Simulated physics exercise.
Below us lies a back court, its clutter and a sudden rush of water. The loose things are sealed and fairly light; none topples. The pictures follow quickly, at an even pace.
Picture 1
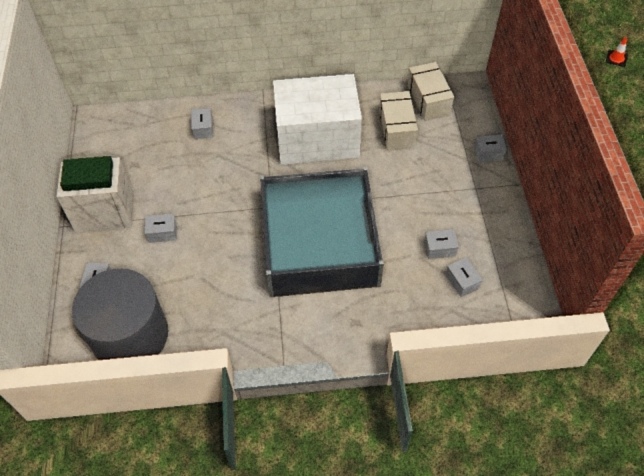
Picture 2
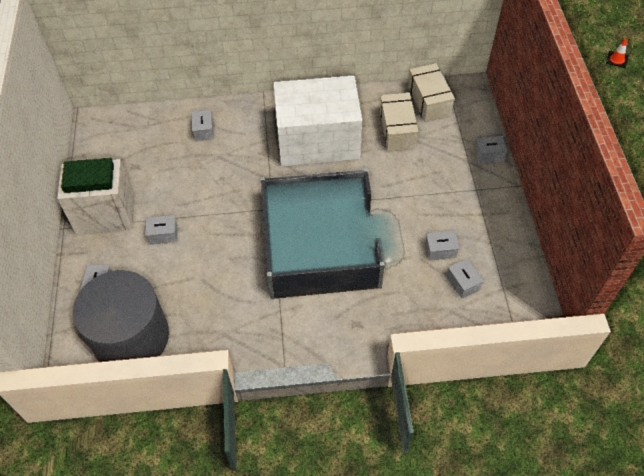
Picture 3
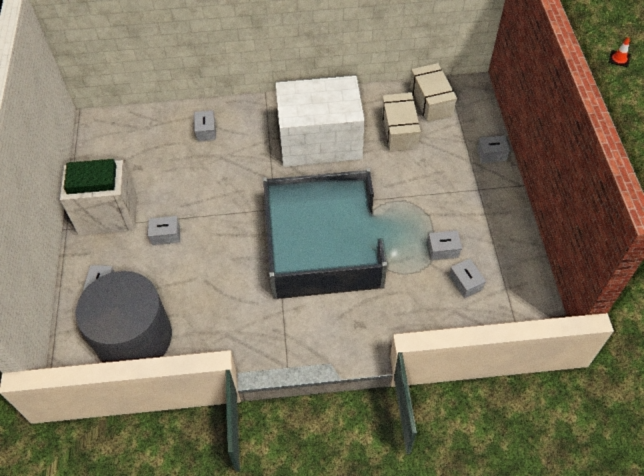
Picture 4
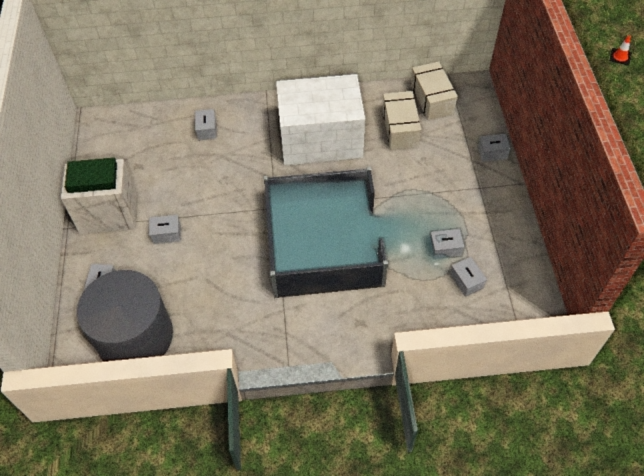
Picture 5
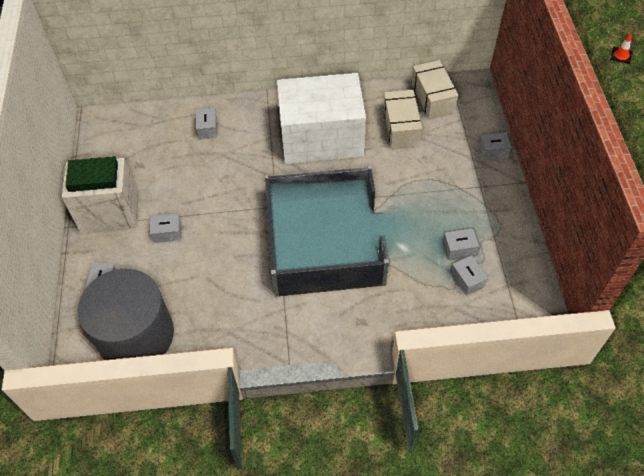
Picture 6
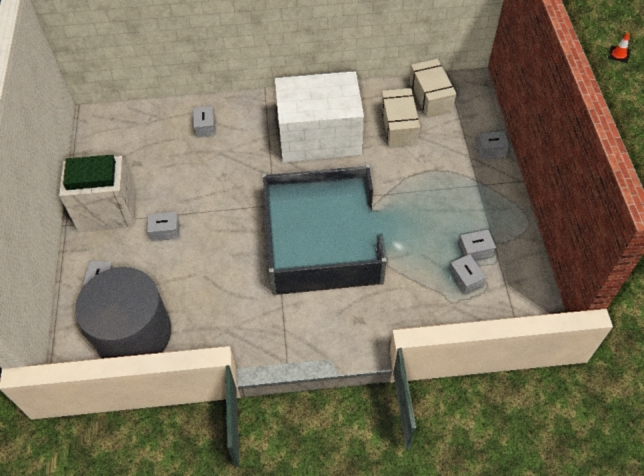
A walled courtyard held a square pool of water in its middle until its right side opened and water spread across the paving, pushing one small grey box a short way to the right.
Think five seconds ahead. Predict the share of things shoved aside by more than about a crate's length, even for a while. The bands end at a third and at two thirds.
That comes to from one to two thirds.
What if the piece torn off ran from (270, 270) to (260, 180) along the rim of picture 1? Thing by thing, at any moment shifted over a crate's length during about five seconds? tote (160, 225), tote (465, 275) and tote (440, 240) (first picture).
As listed: Yes, under that, less than that.
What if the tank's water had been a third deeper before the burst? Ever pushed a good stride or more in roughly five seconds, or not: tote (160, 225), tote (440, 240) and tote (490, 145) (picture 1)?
In turn: Never so far, shifted that much, pushed that far.
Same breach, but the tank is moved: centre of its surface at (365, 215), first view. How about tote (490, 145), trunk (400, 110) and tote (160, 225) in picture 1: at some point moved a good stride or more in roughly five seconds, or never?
As listed: Shifted that much, never so far, less than that.
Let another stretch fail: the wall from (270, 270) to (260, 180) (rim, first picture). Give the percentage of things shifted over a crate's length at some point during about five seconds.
Roughly 40 per cent.
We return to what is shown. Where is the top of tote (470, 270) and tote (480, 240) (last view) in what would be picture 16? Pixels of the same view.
Around (554, 307) and (550, 283).
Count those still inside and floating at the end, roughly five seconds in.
2 of them.
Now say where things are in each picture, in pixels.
A tote at (442, 239) rests on the ground; a tote at (465, 273) rests on the ground; 0 of 8 have shifted, in the first picture.
A tote at (443, 241) rests on the ground; a tote at (466, 274) rests on the ground; 0 of 8 have shifted, in the second picture.
A tote at (446, 241) rests on the ground; a tote at (469, 274) rests on the ground; 0 of 8 have shifted, in the third picture.
A tote at (448, 239), on the bottom; a tote at (470, 272), on the bottom; 0 of 8 have shifted, in the fourth picture.
A tote at (462, 239) rests on the ground, close to its start; a tote at (470, 271), on the bottom; 1 of 8 have shifted, in the fifth picture.
A tote at (478, 241), on the bottom, a stride from its start; a tote at (468, 270), on the bottom; 1 of 8 have shifted, in the sixth picture.
A moment on, 1 of 8 are well off their spots; 0 afloat.
Next, 3 of 8 are well off their spots; 3 afloat.
Later, 3 of 8 are well off their spots; 3 afloat.
In the end, 3 of 8 are well off their spots, and 3 have been at some point; 2 afloat.
